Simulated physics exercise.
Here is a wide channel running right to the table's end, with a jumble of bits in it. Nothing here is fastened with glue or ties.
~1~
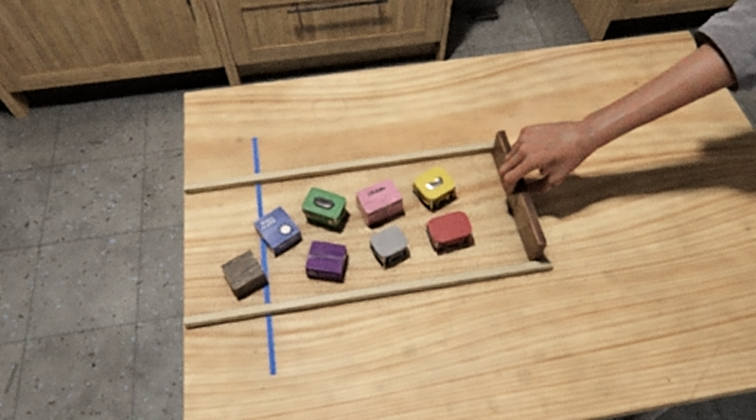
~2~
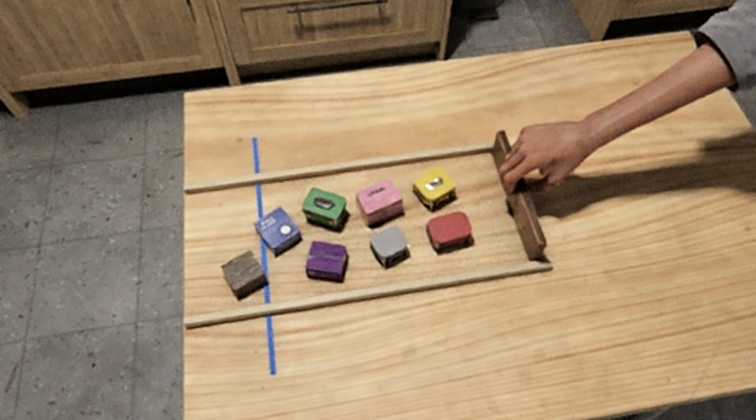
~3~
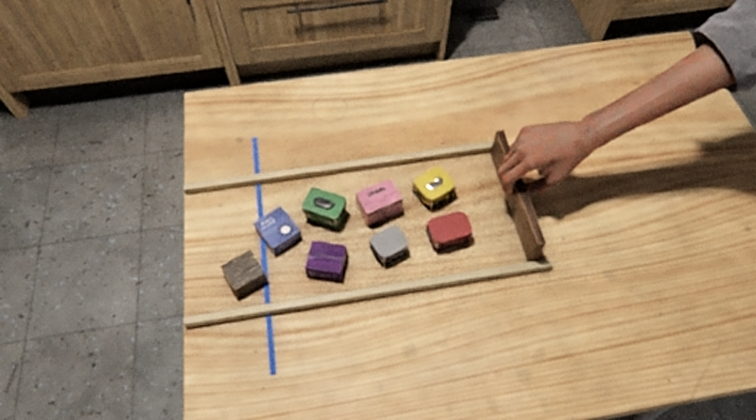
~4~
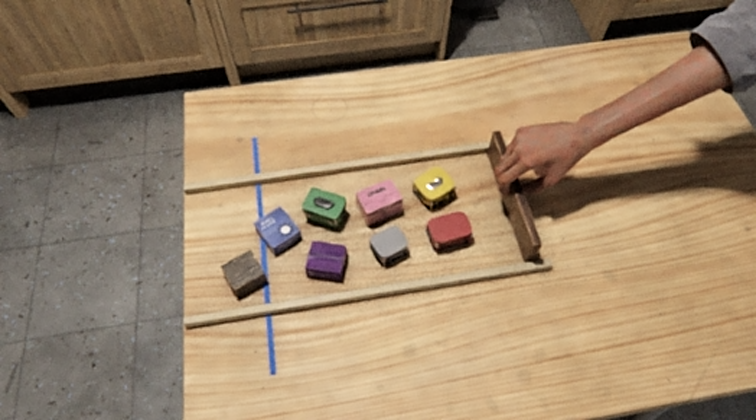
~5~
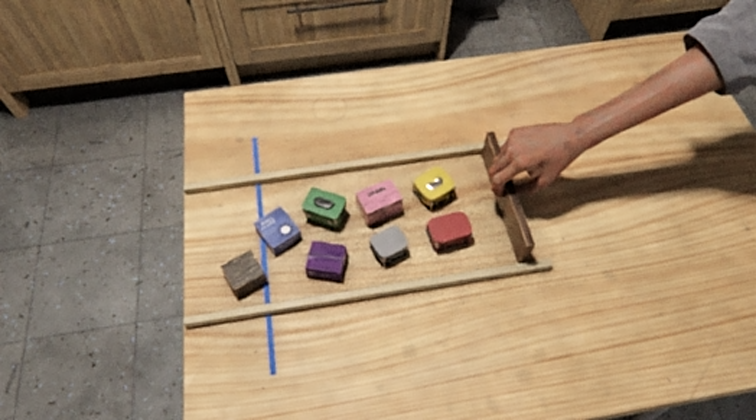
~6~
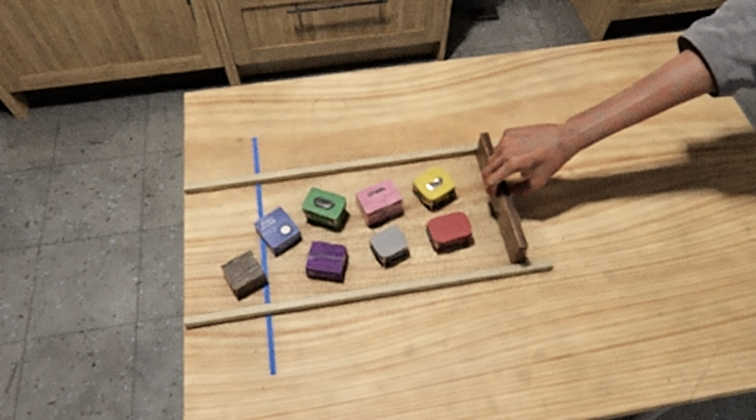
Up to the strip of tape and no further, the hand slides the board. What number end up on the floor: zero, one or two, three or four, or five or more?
Well, a trio or a quartet drops off the table this time.
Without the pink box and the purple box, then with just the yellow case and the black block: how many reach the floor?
The counts: 1 and 2.
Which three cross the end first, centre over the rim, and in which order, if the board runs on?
Black block, green case, blue box.
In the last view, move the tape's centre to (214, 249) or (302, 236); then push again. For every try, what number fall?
On the floor, 6 then 1.
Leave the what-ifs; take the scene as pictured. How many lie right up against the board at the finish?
It touches 2.
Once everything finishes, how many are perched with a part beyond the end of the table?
Looks like 0 of them.
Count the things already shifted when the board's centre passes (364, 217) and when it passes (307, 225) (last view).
Respectively 8 and 8.
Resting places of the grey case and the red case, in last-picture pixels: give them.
Reading them off: First (205, 272); then (243, 261).
A little later, none off yet; black block at rest near (244, 273); blue box moving near (272, 234); purple box shifted a little near (316, 264).
When it is over, the number that fall off is three or four; down, green case, purple box, blue box and black block.
